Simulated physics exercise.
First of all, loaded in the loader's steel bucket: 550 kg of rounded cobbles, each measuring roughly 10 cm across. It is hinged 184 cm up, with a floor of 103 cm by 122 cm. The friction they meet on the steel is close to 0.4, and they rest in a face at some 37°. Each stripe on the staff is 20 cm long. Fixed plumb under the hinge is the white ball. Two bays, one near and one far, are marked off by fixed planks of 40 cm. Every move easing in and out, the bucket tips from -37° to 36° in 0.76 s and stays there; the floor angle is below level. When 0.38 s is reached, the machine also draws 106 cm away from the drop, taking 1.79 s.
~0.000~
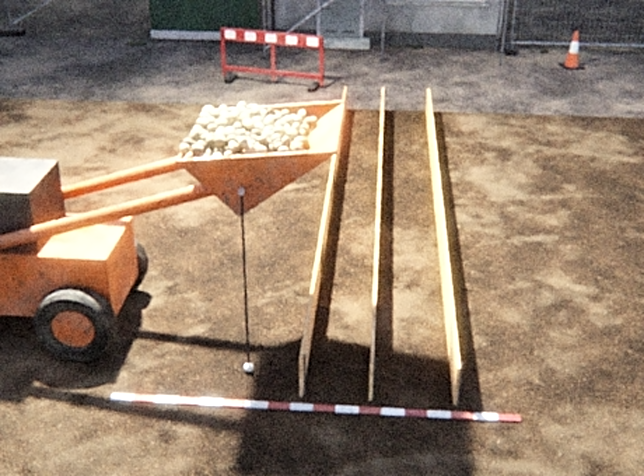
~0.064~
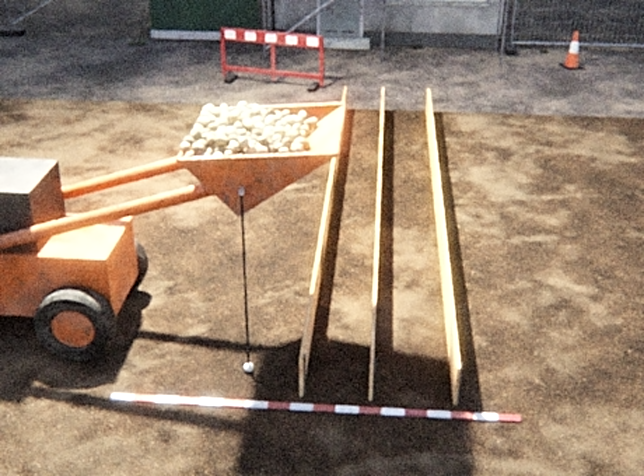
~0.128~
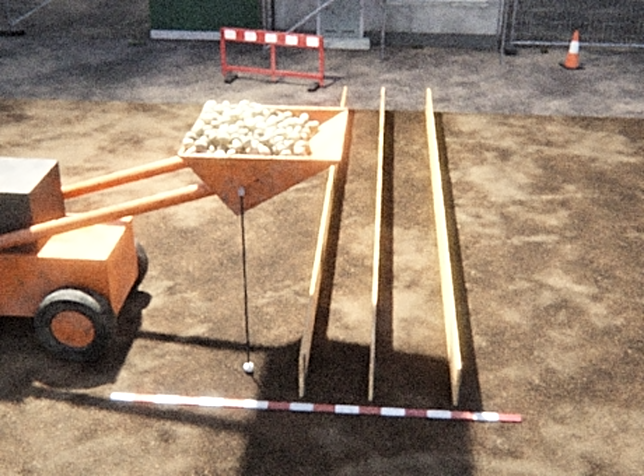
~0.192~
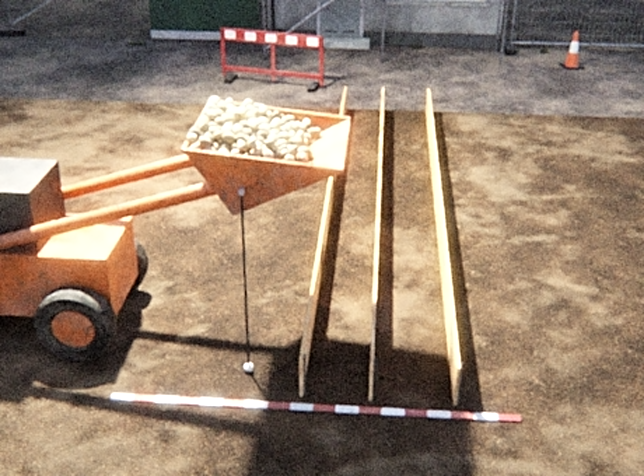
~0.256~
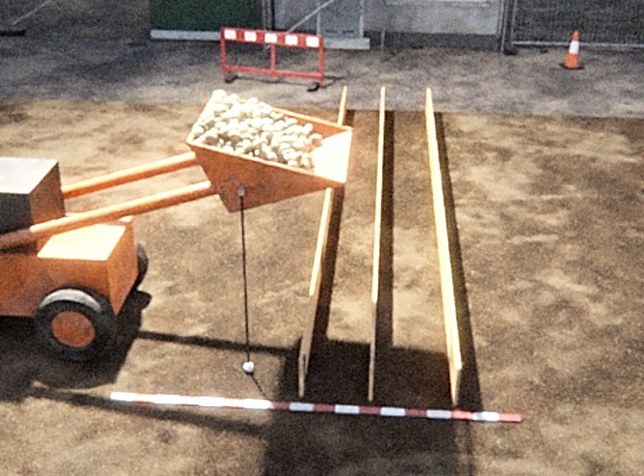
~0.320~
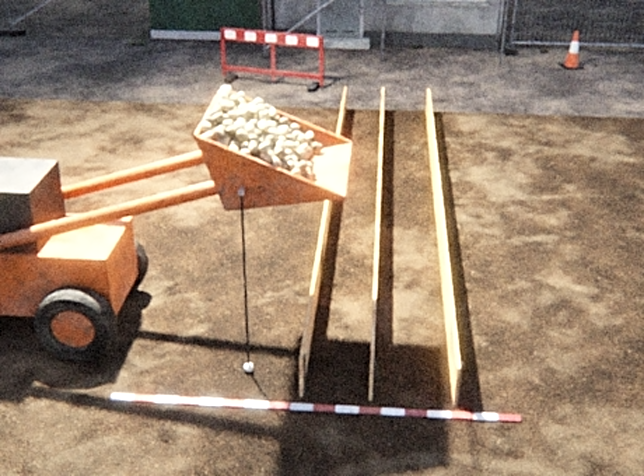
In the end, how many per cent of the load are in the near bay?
Roughly 75 per cent ends up in the near bay.
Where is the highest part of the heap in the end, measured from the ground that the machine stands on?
Near 40 cm up from the ground.
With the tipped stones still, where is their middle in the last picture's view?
Their middle lands near (335, 326).
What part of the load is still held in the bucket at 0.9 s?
75%, roughly.
After 0.6 s the floor is at 25°; 100 % in the bucket; the foremost stones are at (312, 213).
After 0.9 s the floor is at 36°; 74 % in the bucket, 5 % short of the bays, 21 % in the near bay; the foremost stones are at (337, 270).
After 2.6 s the floor is at 36°; 0 % in the bucket, 24 % short of the bays, 73 % in the near bay, 3 % in the far bay; the foremost stones are at (436, 324).
After 5.4 s the floor is at 36°; 0 % in the bucket, 24 % short of the bays, 73 % in the near bay, 3 % in the far bay; the foremost stones are at (436, 324).
